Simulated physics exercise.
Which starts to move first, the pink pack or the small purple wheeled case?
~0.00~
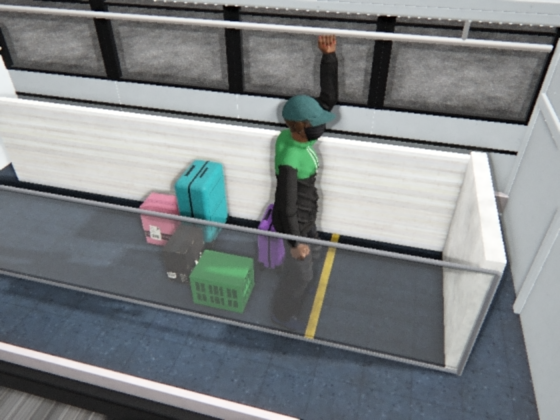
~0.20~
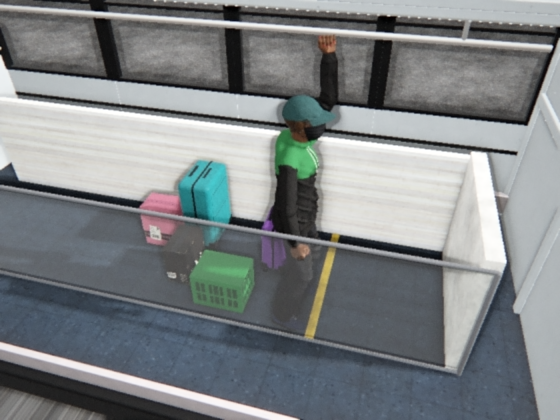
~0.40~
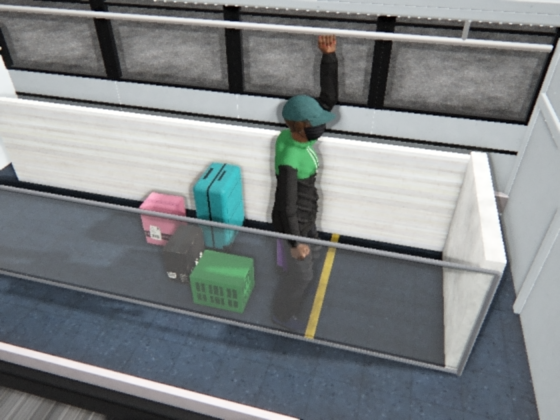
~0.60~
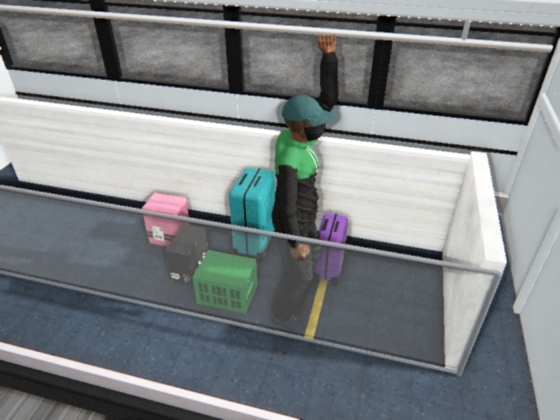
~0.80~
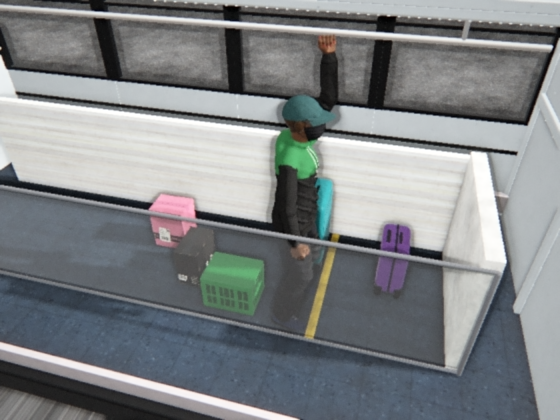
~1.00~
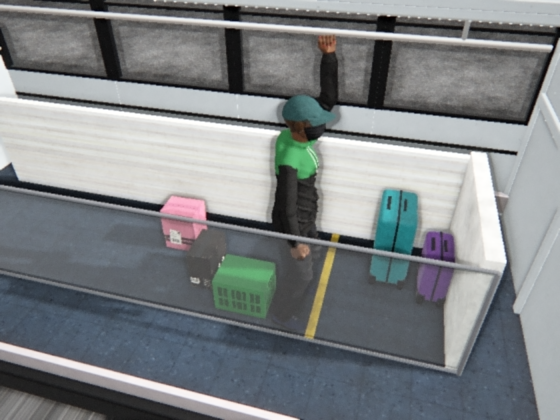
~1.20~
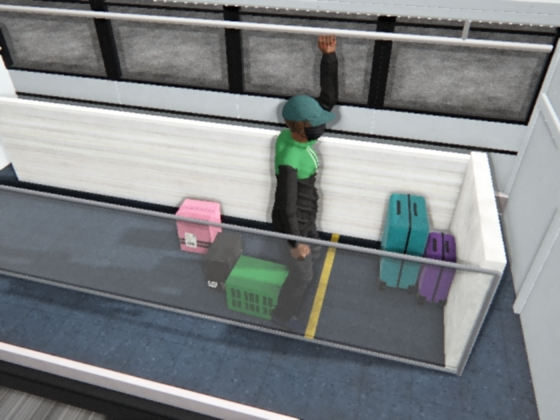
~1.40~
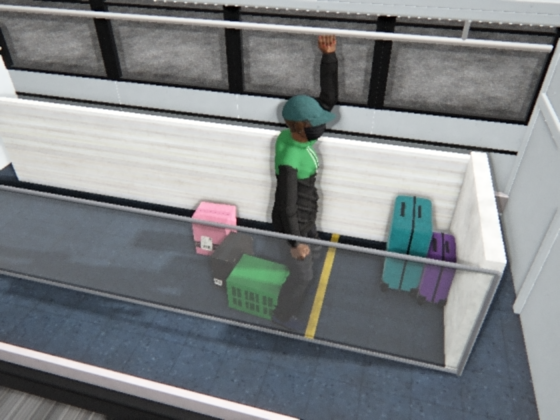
The small purple wheeled case starts to move first, and the pink pack only starts sliding later.
